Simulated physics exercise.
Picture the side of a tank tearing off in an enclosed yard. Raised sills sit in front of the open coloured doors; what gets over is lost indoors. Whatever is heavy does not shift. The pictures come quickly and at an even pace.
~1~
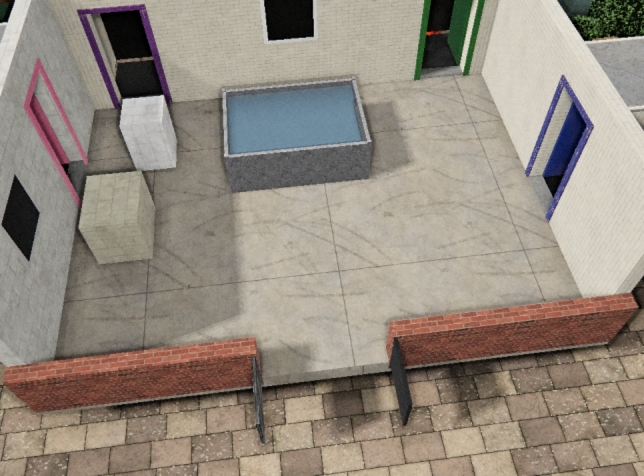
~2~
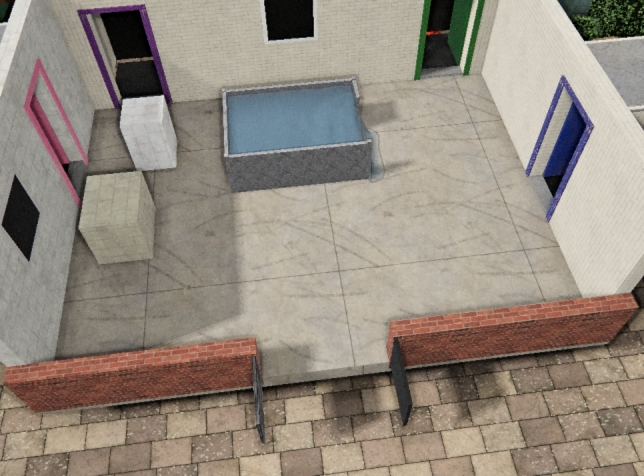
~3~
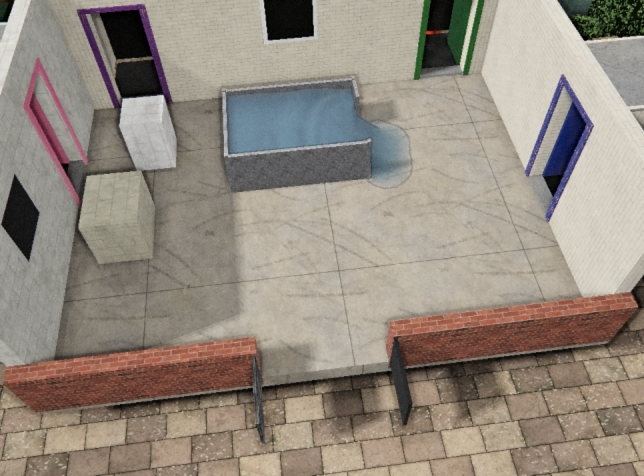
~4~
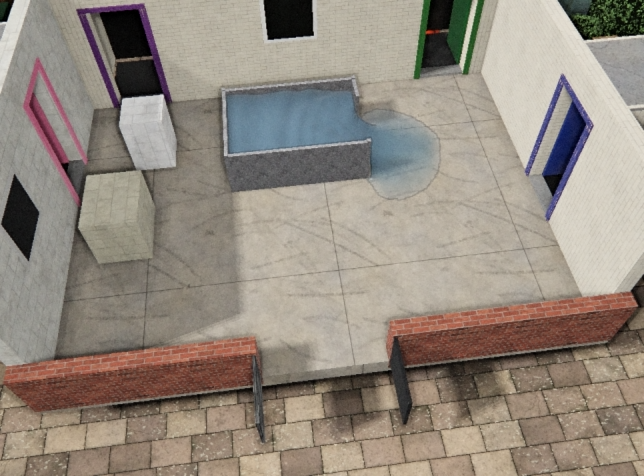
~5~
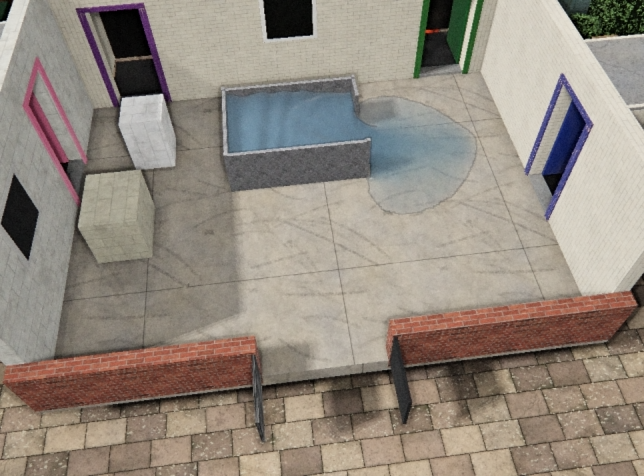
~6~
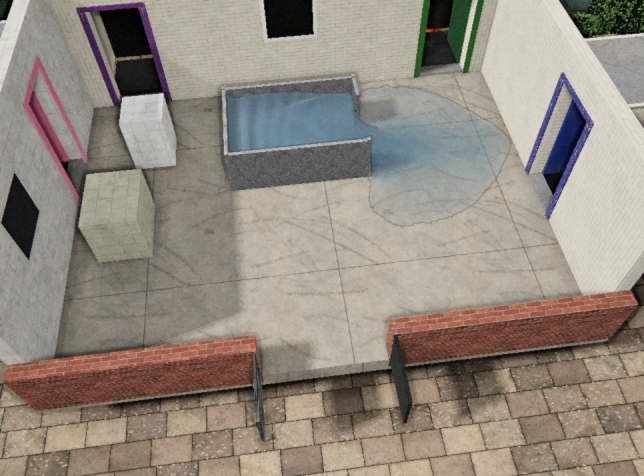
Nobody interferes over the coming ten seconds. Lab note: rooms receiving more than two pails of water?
Result: Green door above two pails; blue door above two pails; pink door within two pails; purple door within two pails.
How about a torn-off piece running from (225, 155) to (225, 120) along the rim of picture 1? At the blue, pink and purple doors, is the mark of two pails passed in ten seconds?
The blue door stays within the limit, the pink door tops the limit and the purple door tops the limit.
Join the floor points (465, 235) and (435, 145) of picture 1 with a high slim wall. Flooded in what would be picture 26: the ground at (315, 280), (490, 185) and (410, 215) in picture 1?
Taking the points in turn, they are inundated, inundated and inundated.
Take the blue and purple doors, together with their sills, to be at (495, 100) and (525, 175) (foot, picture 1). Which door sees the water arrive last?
Answer: The door marked pink.
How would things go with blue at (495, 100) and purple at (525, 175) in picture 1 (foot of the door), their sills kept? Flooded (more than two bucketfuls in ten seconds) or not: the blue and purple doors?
Blue: Gets flooded; purple: Gets flooded.
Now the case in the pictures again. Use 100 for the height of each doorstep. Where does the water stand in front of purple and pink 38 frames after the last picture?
The first comes to about 70 percent, the second to about 0 percent.
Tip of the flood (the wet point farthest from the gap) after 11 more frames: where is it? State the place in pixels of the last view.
Close to (587, 319), I think.
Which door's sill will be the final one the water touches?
That would be the pink-painted one.
A moment on, water covers 25 % of the floor; the green door wet at the sill, nothing in, the blue door under two buckets in, the pink door not reached, the purple door not reached.
Next, water covers 30 % of the floor; the green door under two buckets in, the blue door far over two buckets in, the pink door not reached, the purple door not reached.
Then, water covers 40 % of the floor; the green door far over two buckets in, the blue door far over two buckets in, the pink door not reached, the purple door not reached.
Later, water covers 80 % of the floor; the green door far over two buckets in, the blue door far over two buckets in, the pink door not reached, the purple door wet at the sill, nothing in.
In the end, water covers 95 % of the floor; the green door far over two buckets in, the blue door far over two buckets in, the pink door wet at the sill, nothing in, the purple door wet at the sill, nothing in.
